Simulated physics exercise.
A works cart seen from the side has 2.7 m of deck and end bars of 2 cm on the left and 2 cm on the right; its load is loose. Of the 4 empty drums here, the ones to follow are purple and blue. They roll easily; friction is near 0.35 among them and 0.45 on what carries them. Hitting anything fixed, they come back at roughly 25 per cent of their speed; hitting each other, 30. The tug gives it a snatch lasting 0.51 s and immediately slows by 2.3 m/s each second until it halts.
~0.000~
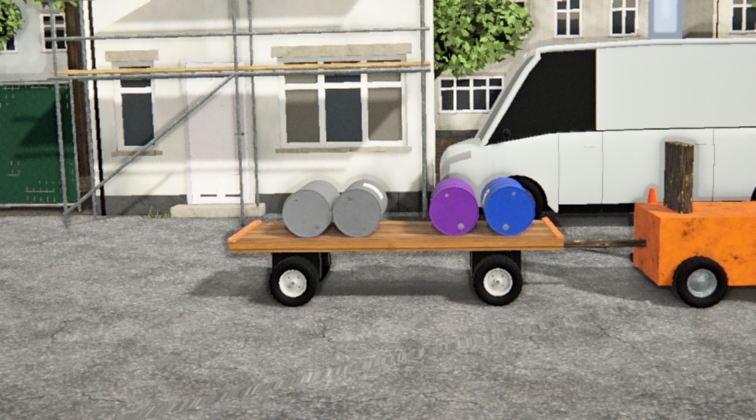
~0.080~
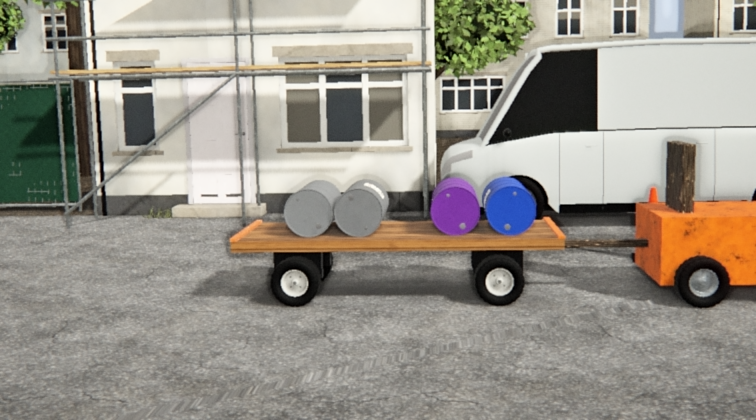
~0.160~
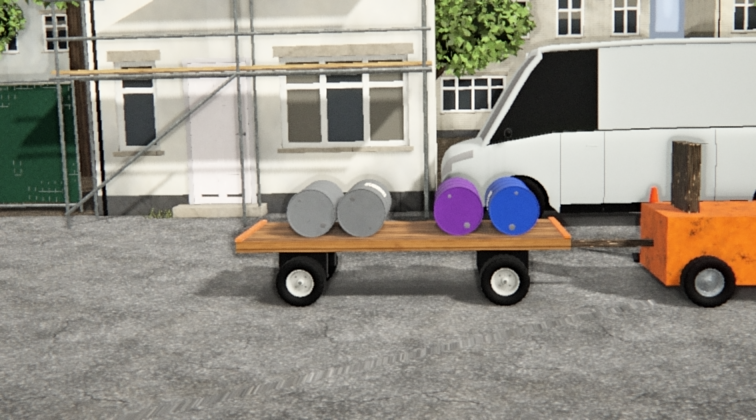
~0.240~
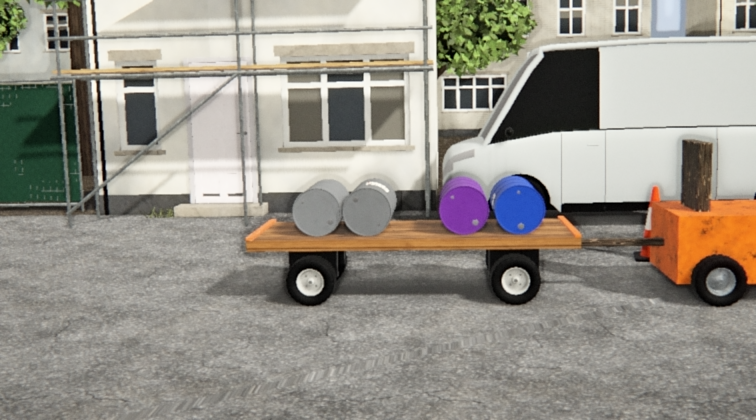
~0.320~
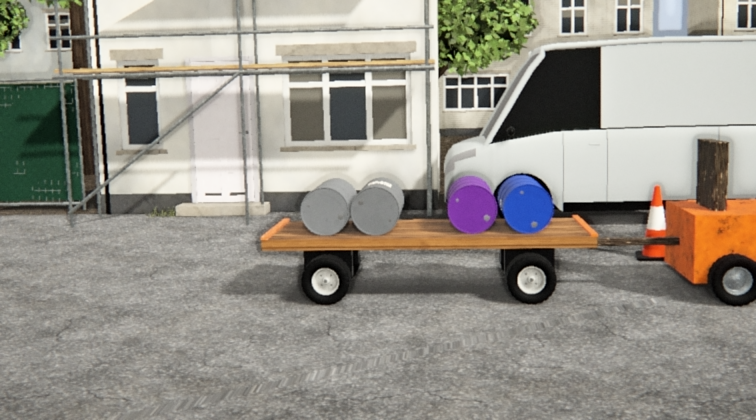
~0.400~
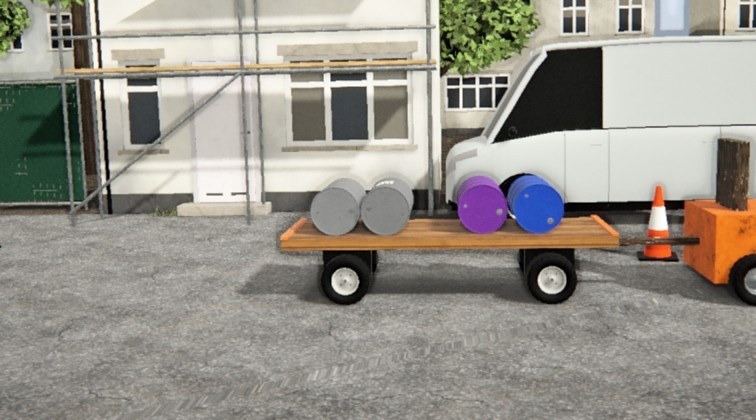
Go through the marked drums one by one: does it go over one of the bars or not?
In the end purple does not come off. Blue does not come off.
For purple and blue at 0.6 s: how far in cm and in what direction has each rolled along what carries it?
Purple: 45 to the left; blue: 45 to the left.
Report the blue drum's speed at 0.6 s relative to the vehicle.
It's travelling at about 1.5 m/s.
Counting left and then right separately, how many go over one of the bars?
Tally: Left 1 / right 0.
Then, 0.6 s in, purple is on the deck, 125 cm from the right bar, rolling left along the cart; blue is on the deck, 80 cm from the right bar, rolling left along the cart; 0 of 4 are off.
Then, 0.8 s in, purple is on the deck, 105 cm from the left bar, rolling left along the cart; blue is on the deck, 110 cm from the right bar, rolling left along the cart; 1 of 4 is off.
Then, 1.9 s in, purple is on the deck, 55 cm from the left bar, rolling right along the cart; blue is on the deck, 95 cm from the left bar, rolling right along the cart; 1 of 4 is off.
In the end (3.9 s), purple is on the deck, 85 cm from the left bar; blue is on the deck, 125 cm from the left bar; 1 of 4 is off.
